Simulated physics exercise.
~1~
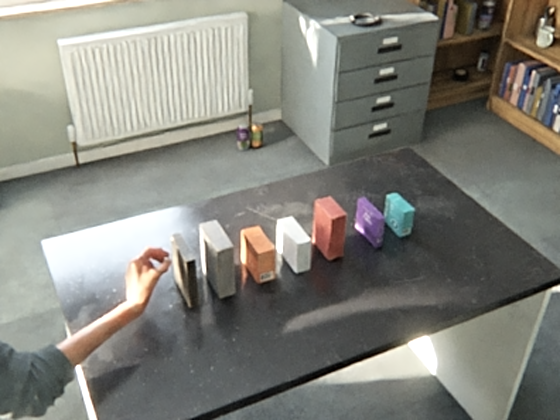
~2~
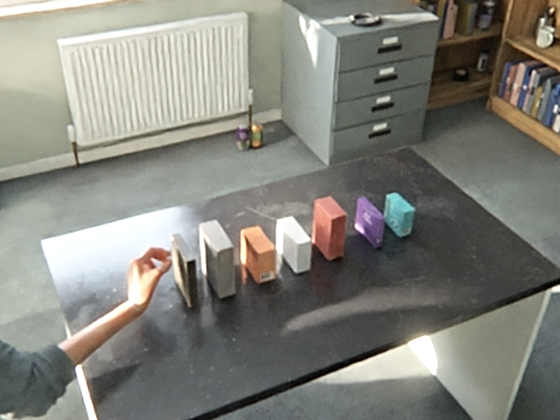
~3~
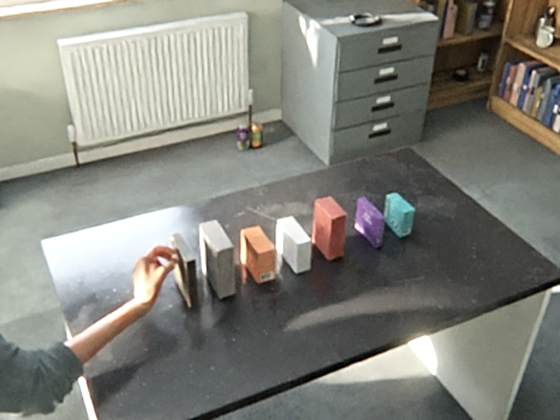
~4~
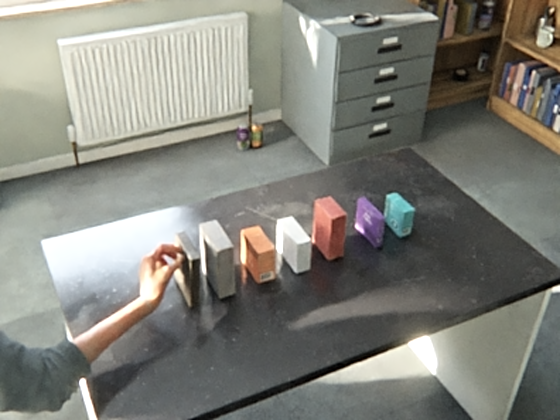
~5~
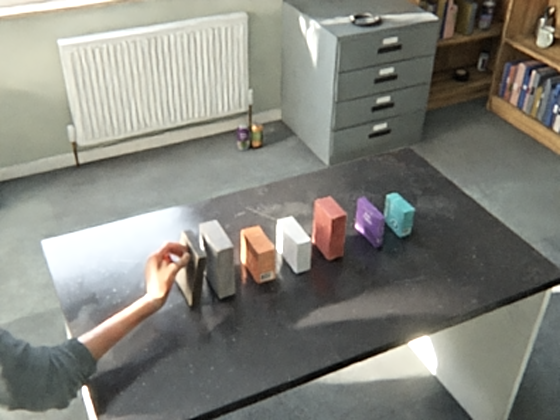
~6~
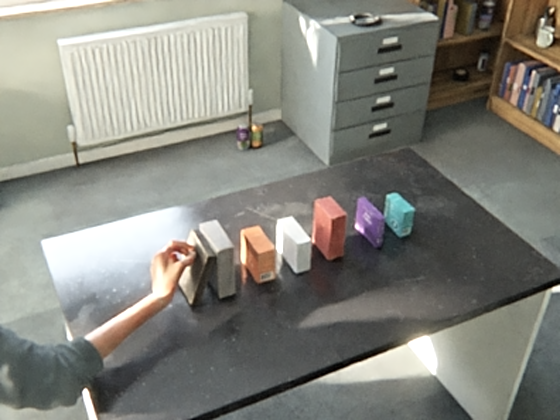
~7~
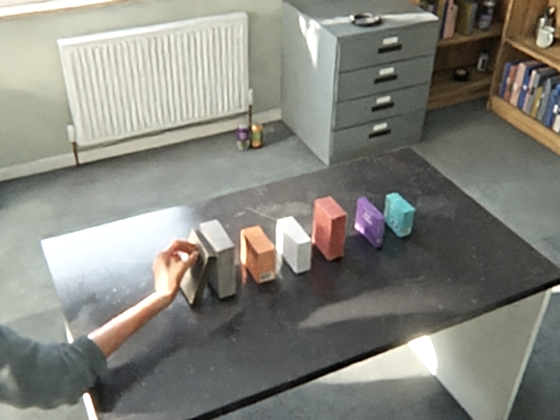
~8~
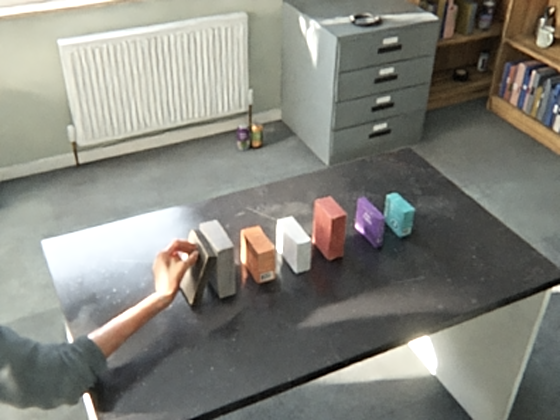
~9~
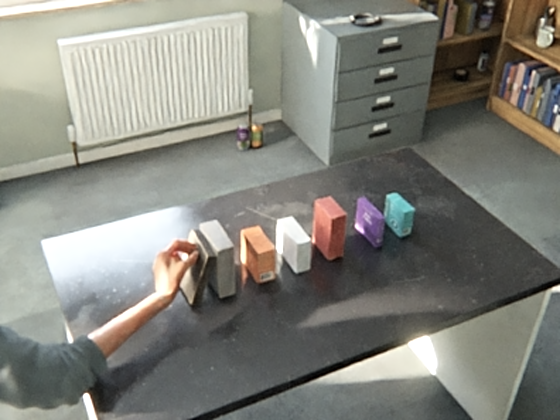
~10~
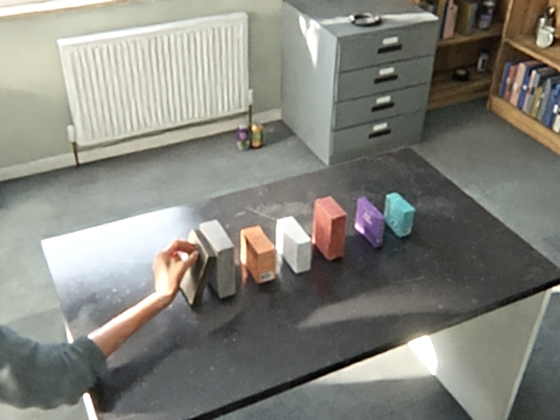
On a dark table in a room with a radiator, drawers and bookshelves, a row of upright blocks and packets stretches from left to right. A hand reaches in from the left and holds the black block at the near end. It eases the block gently to the right, tipping it until it leans towards the grey block beside it. The hand then keeps still, with its fingers on the tilted block. At the end the black block is still leaning, while the grey, orange, white, red, purple and teal pieces all remain standing in place.
